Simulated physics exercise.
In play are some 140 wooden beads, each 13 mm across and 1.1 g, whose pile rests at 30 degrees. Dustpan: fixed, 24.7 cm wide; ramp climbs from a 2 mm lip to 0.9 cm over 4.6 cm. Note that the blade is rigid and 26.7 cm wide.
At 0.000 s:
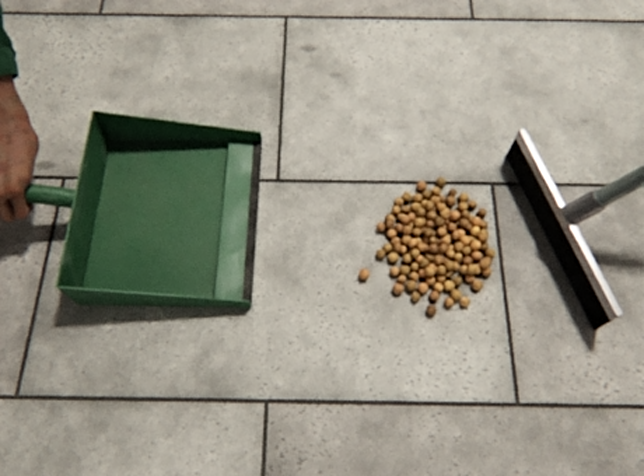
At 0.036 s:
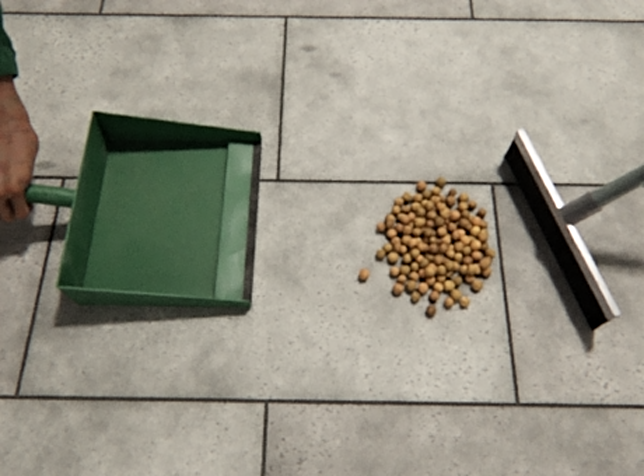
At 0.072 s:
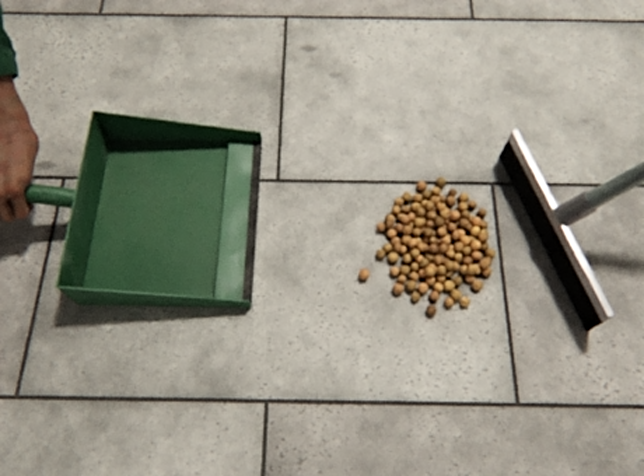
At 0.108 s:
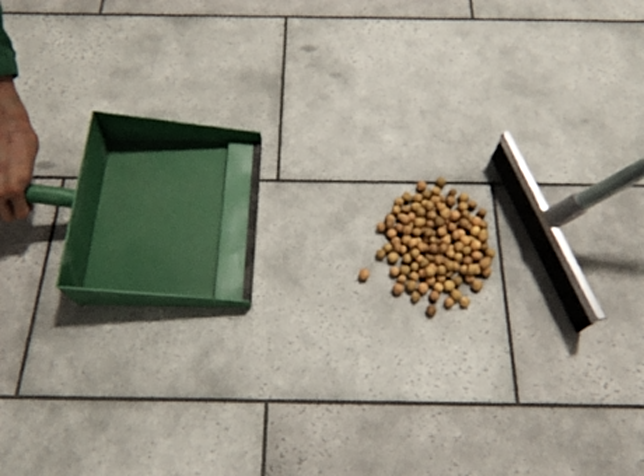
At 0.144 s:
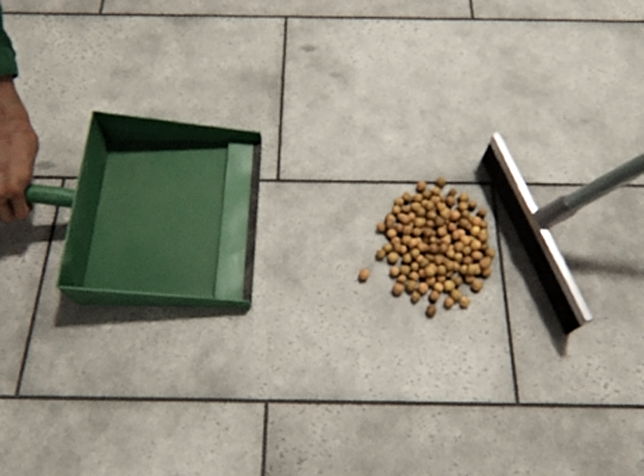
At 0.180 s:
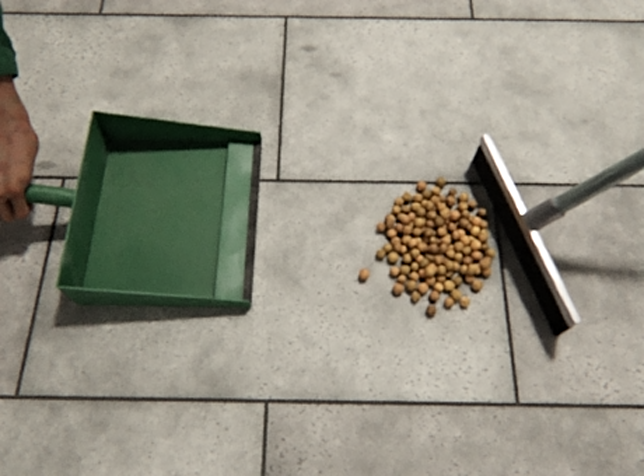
A rigid-bladed broom on a grey handle barely shifts at first, then slides a short way left across the grey tiles, drawing close to a pile of small brown beads. The beads stay still, as does the green dustpan that a hand holds at the left.
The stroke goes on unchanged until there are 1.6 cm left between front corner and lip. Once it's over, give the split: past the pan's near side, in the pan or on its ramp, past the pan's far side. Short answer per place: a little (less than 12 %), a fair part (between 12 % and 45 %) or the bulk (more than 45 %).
Past the pan's near side - a fair part, in the pan or on its ramp - a fair part, past the pan's far side - a little.
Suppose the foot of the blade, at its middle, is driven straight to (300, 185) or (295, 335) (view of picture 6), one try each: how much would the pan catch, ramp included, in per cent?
About 5 and 20 per cent.
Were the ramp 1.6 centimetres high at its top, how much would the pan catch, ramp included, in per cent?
With that ramp, near 15 per cent.
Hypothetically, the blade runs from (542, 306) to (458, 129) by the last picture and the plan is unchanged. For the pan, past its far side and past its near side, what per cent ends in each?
Final per cent - pan 20, far 0, near 30.
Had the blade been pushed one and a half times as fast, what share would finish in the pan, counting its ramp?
Roughly 25 in a hundred.
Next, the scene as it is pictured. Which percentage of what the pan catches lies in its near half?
About 80 per cent.
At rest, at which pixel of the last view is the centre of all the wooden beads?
(263, 278) or so.
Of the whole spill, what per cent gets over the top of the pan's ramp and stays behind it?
Roughly 0 in a hundred.
After 0.54 s, middle of the blade 21 cm from the lip; 0 % over the lip, far side 0 %, near side 10 %.
After 0.78 s, middle of the blade 11 cm from the lip; 0 % over the lip, far side 0 %, near side 25 %.
After 1.13 s, middle of the blade 6 cm from the lip; 15 % over the lip, far side 0 %, near side 35 %.
In the end, at 1.6 s, near side 35 %, pan 15 %, far side 0 %, in front of the lip or behind the blade 50 %.
